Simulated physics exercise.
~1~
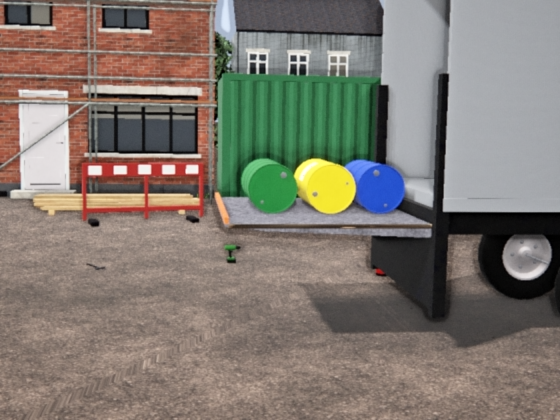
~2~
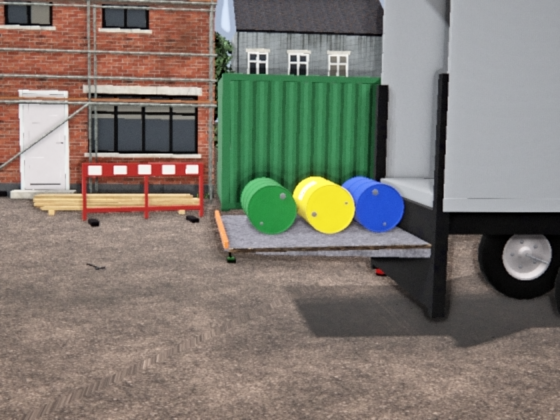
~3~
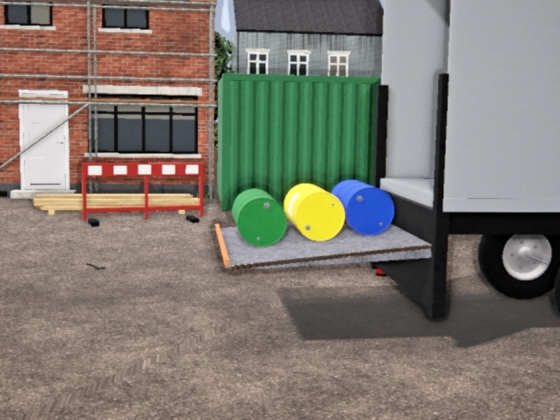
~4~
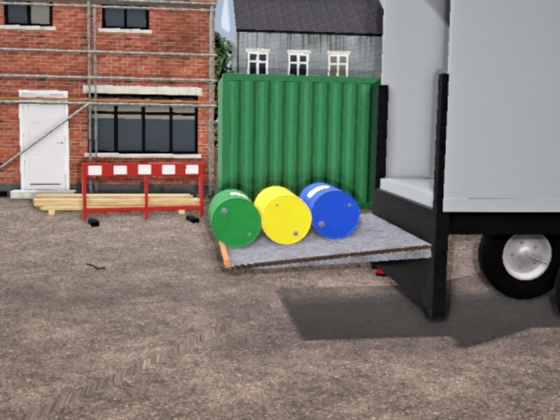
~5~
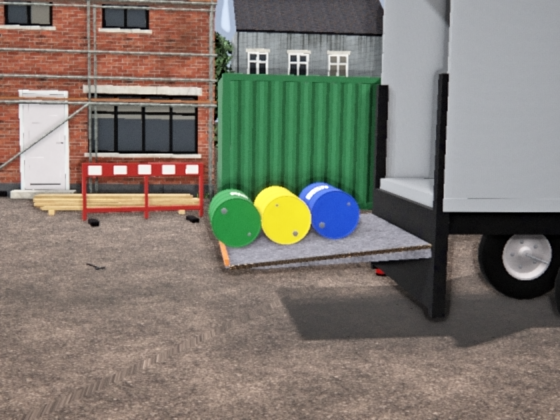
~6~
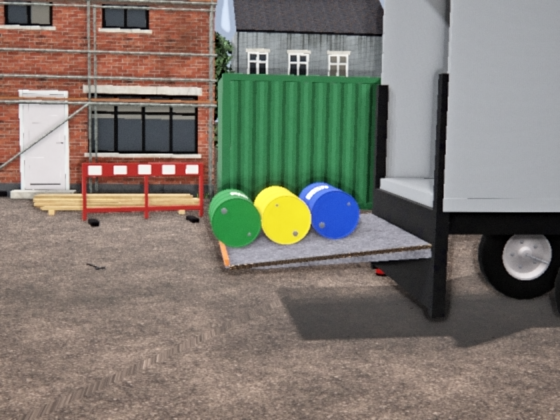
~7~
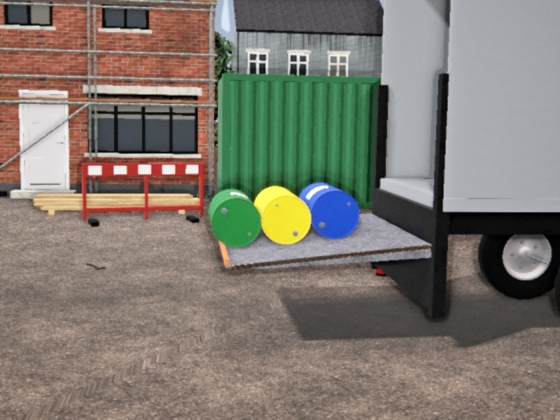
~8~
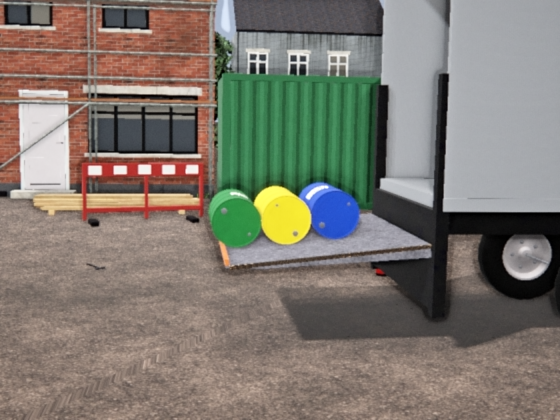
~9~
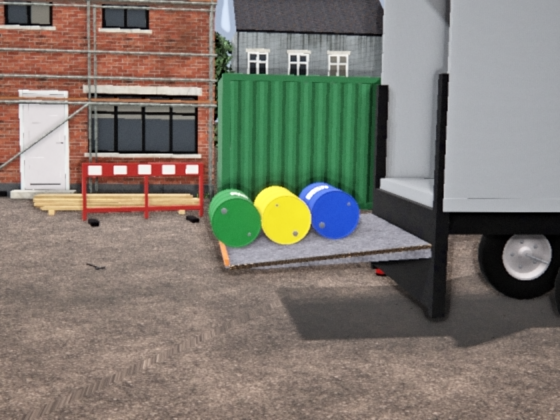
To begin with, green, yellow and blue drums lie side by side, ends facing us, on the raised tail-lift of a truck, with a brick building and a green container behind. The platform lowers a little, carrying all three drums down with it. It then tilts slightly toward its outer edge on the left, and the drums start to roll that way together. They travel a short distance until the green drum reaches the edge and stops, with the yellow and blue close behind it. All three then rest motionless on the sloping platform, and none falls off.
